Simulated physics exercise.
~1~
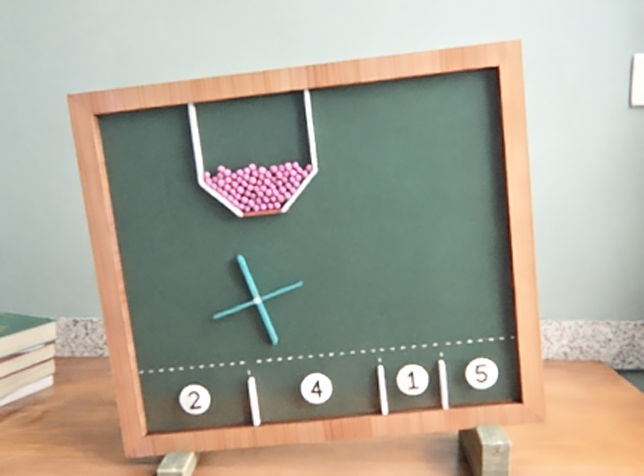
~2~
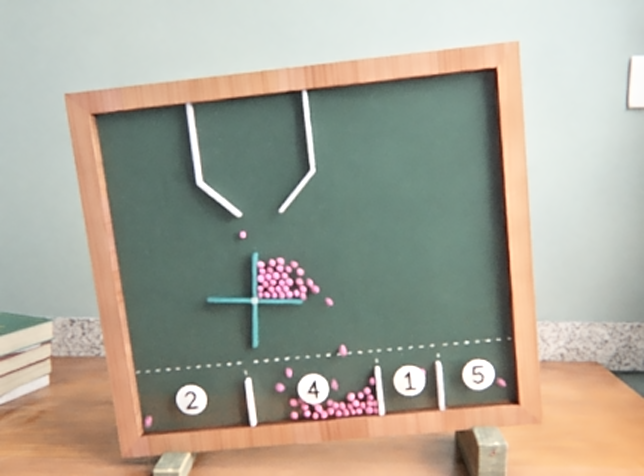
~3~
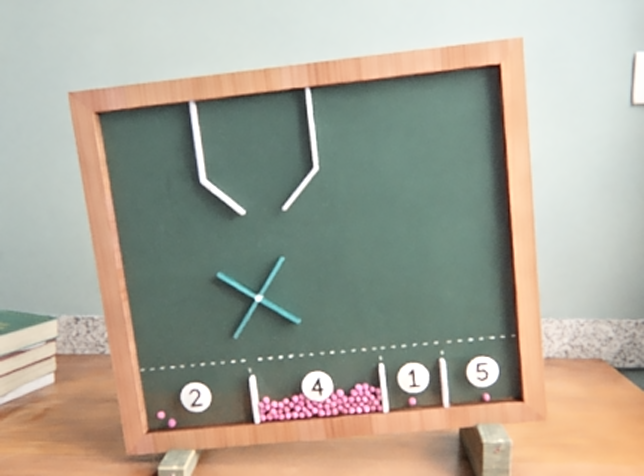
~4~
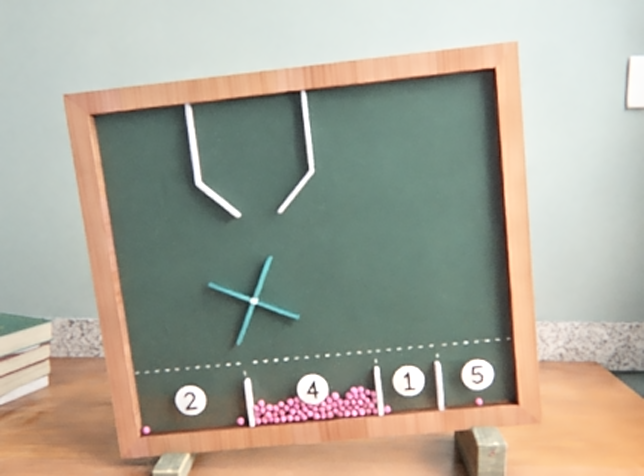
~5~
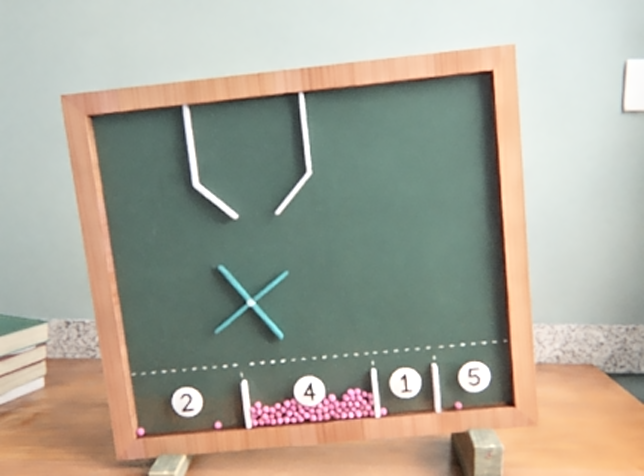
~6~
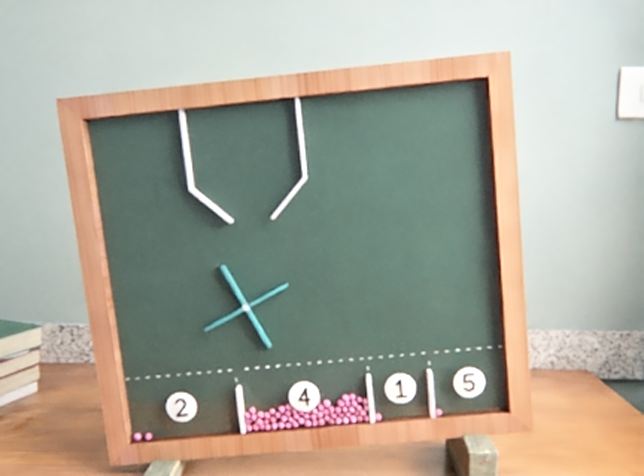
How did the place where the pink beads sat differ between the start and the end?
At the start the beads were packed together in the hopper near the top of the board. By the end they lay along the bottom, nearly all of them in the bin marked four.
